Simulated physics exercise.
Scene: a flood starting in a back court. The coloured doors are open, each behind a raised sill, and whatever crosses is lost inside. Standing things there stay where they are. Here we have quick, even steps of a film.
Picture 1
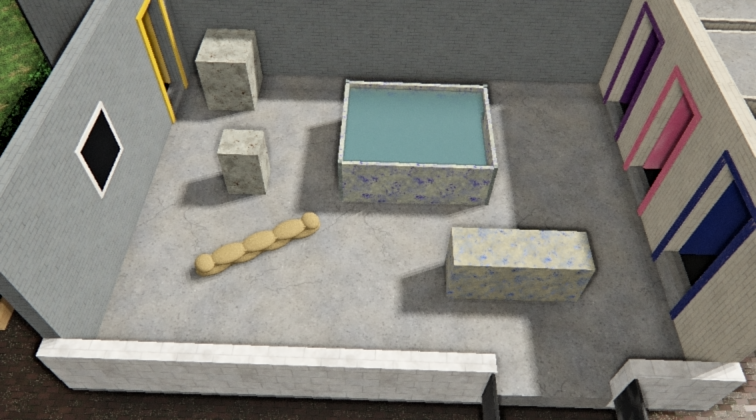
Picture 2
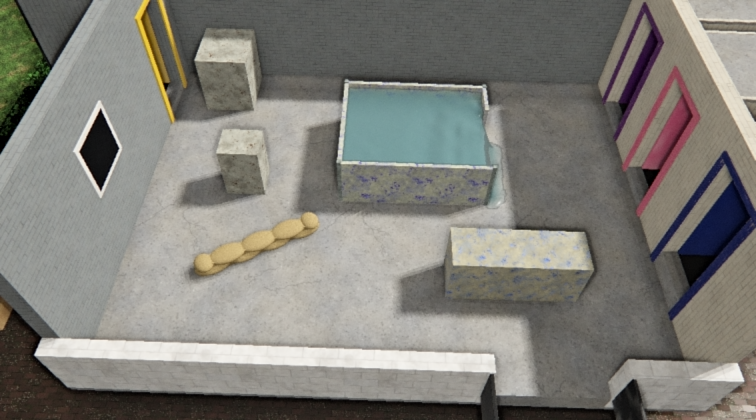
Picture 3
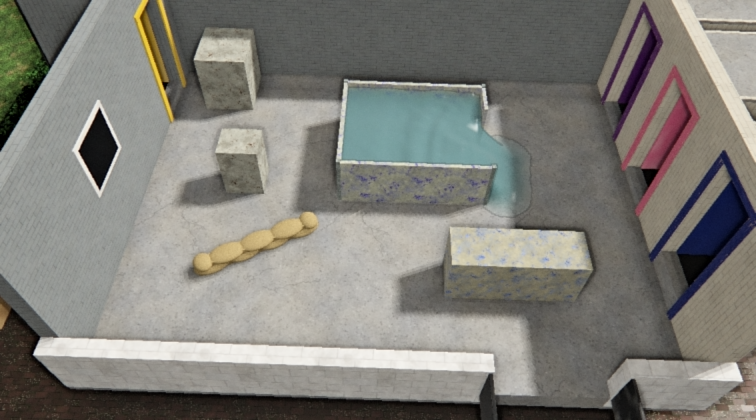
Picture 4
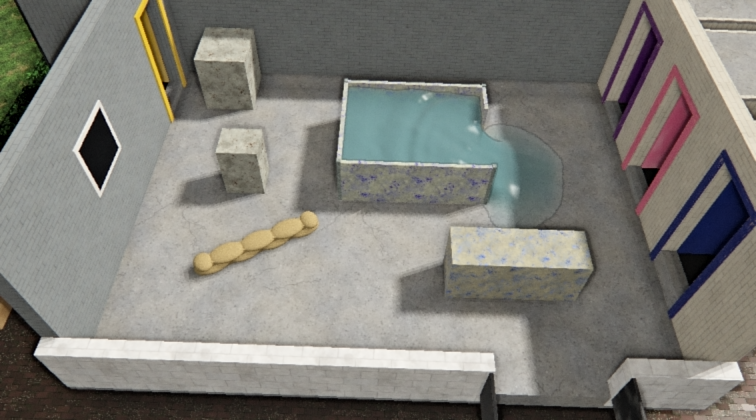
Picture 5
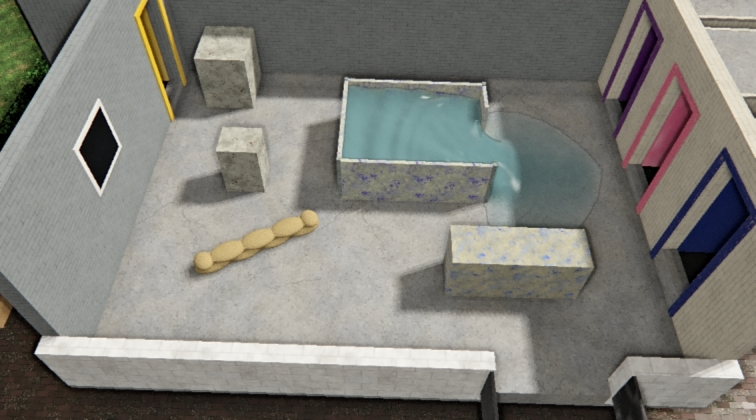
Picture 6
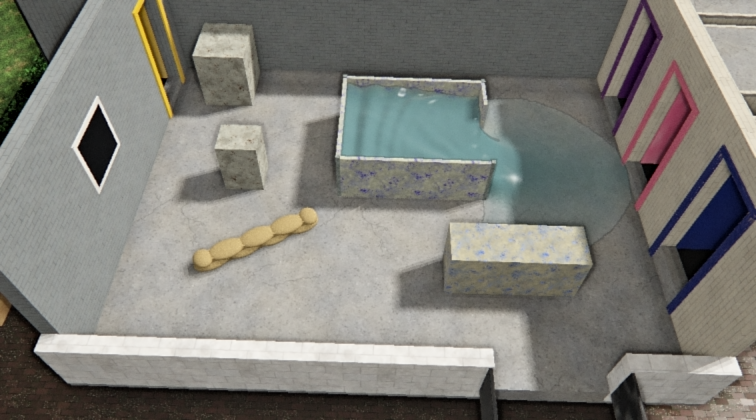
A large open tank of water sat still in a walled court, then water poured out of its right side and spread across the floor in a widening pool, passing behind a speckled block.
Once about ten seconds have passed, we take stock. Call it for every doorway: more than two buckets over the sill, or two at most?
My call: The pink door more than two; the blue door two at most; the yellow door two at most; the purple door more than two.
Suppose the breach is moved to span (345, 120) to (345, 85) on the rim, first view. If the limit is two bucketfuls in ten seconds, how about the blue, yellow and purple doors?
The blue door falls short; the yellow door tops the limit; the purple door falls short.
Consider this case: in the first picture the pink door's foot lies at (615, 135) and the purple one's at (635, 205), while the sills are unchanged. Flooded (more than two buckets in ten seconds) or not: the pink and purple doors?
Taking them in turn, the pink one tops the two-pail mark and the purple one tops the two-pail mark.
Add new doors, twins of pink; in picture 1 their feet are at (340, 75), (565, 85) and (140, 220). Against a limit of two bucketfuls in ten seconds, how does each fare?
Stays below the line; crosses the line; stays below the line.
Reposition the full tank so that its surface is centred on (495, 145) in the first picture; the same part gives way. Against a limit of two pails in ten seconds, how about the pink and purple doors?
One by one: The pink one takes more; the purple one holds.
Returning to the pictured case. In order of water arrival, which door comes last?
My answer: The door marked yellow.
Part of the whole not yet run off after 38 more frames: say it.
About 78 %.
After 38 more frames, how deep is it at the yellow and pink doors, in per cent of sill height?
Estimate, in order: 0 and 110 percent.
A moment on, water covers 20 % of the floor; the pink door far over two buckets in, the blue door wet at the sill, nothing in, the yellow door not reached, the purple door under two buckets in.
Next, water covers 25 % of the floor; the pink door far over two buckets in, the blue door wet at the sill, nothing in, the yellow door not reached, the purple door over two buckets in.
Then, water covers 40 % of the floor; the pink door far over two buckets in, the blue door wet at the sill, nothing in, the yellow door not reached, the purple door far over two buckets in.
Later, water covers 70 % of the floor; the pink door far over two buckets in, the blue door wet at the sill, nothing in, the yellow door not reached, the purple door far over two buckets in.
In the end, water covers 90 % of the floor; the pink door far over two buckets in, the blue door wet at the sill, nothing in, the yellow door wet at the sill, nothing in, the purple door far over two buckets in.
